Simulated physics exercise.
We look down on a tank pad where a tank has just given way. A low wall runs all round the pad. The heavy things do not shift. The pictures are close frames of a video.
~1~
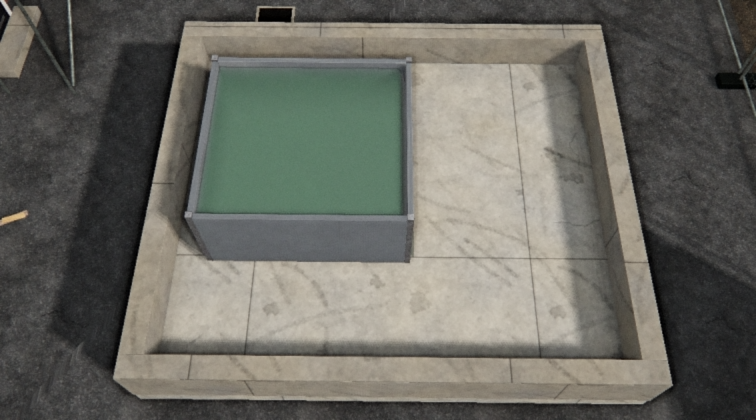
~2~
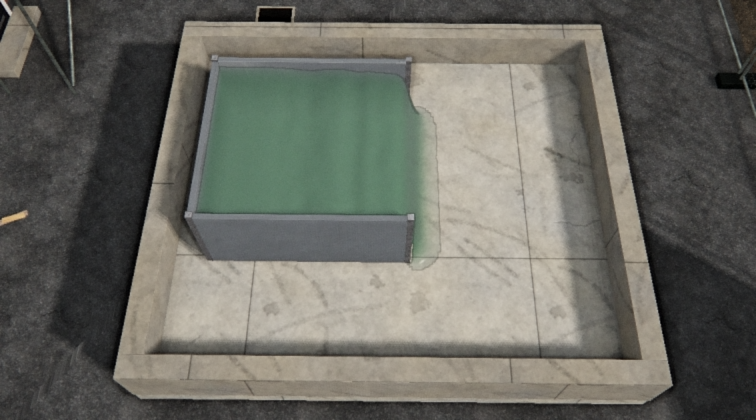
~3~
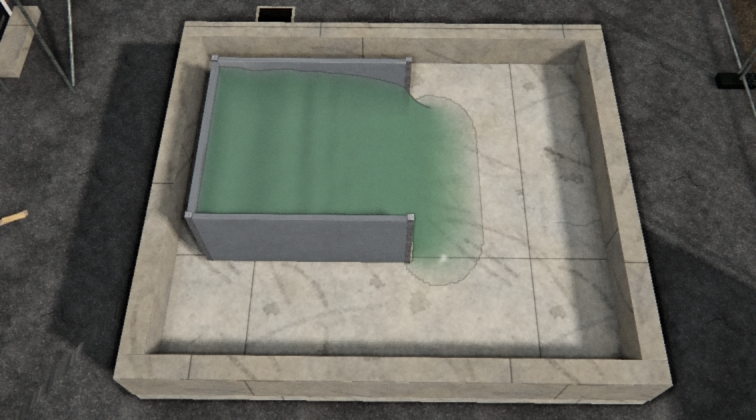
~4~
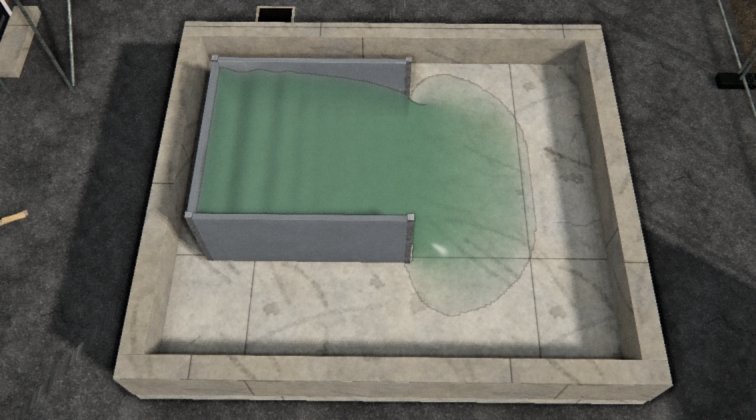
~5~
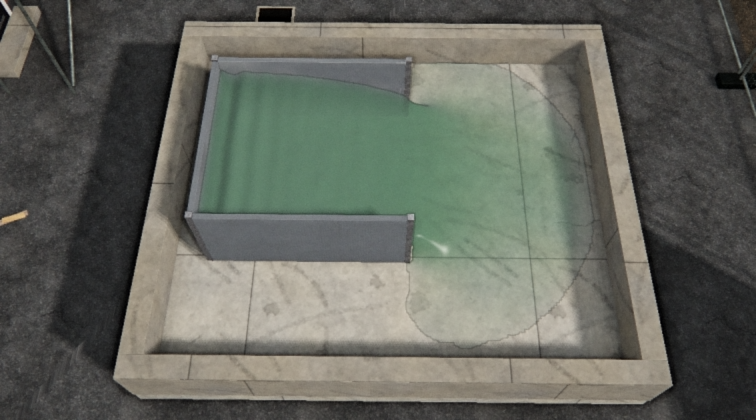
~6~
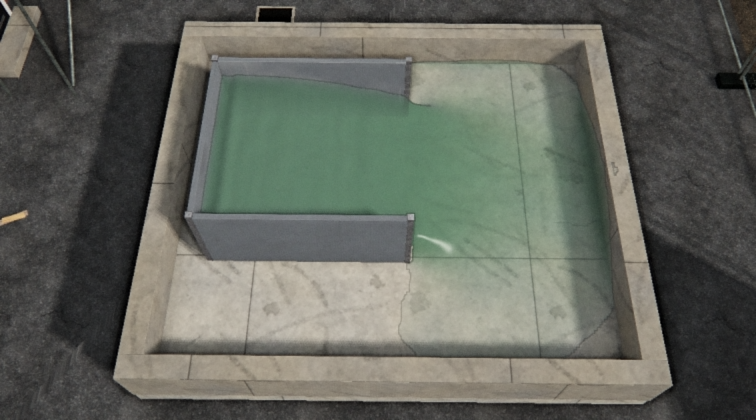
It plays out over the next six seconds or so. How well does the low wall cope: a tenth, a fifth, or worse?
Over the wall goes less than a tenth.
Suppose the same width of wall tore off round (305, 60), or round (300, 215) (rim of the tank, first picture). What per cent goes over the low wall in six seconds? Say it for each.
In turn 12 and 10 per cent.
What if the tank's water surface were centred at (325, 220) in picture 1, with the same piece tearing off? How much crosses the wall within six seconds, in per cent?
Some 6 per cent.
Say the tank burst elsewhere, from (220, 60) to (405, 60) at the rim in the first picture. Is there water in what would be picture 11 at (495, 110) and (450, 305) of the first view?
In turn: Flooded, free of water.
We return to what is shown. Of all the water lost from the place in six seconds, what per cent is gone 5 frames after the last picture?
Close to 20 %.
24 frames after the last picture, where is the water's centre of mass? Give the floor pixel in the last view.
Near (407, 201).
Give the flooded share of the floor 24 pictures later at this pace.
Some 100 per cent.
A moment on, water covers 50 % of the floor; the low wall has let 0 % over.
Next, water covers 55 % of the floor; the low wall has let 1 % over.
Then, water covers 60 % of the floor; the low wall has let 4 % over.
Later, water covers 85 % of the floor; the low wall has let 5 % over.
In the end, water covers 85 % of the floor; the low wall has let 5 % over.
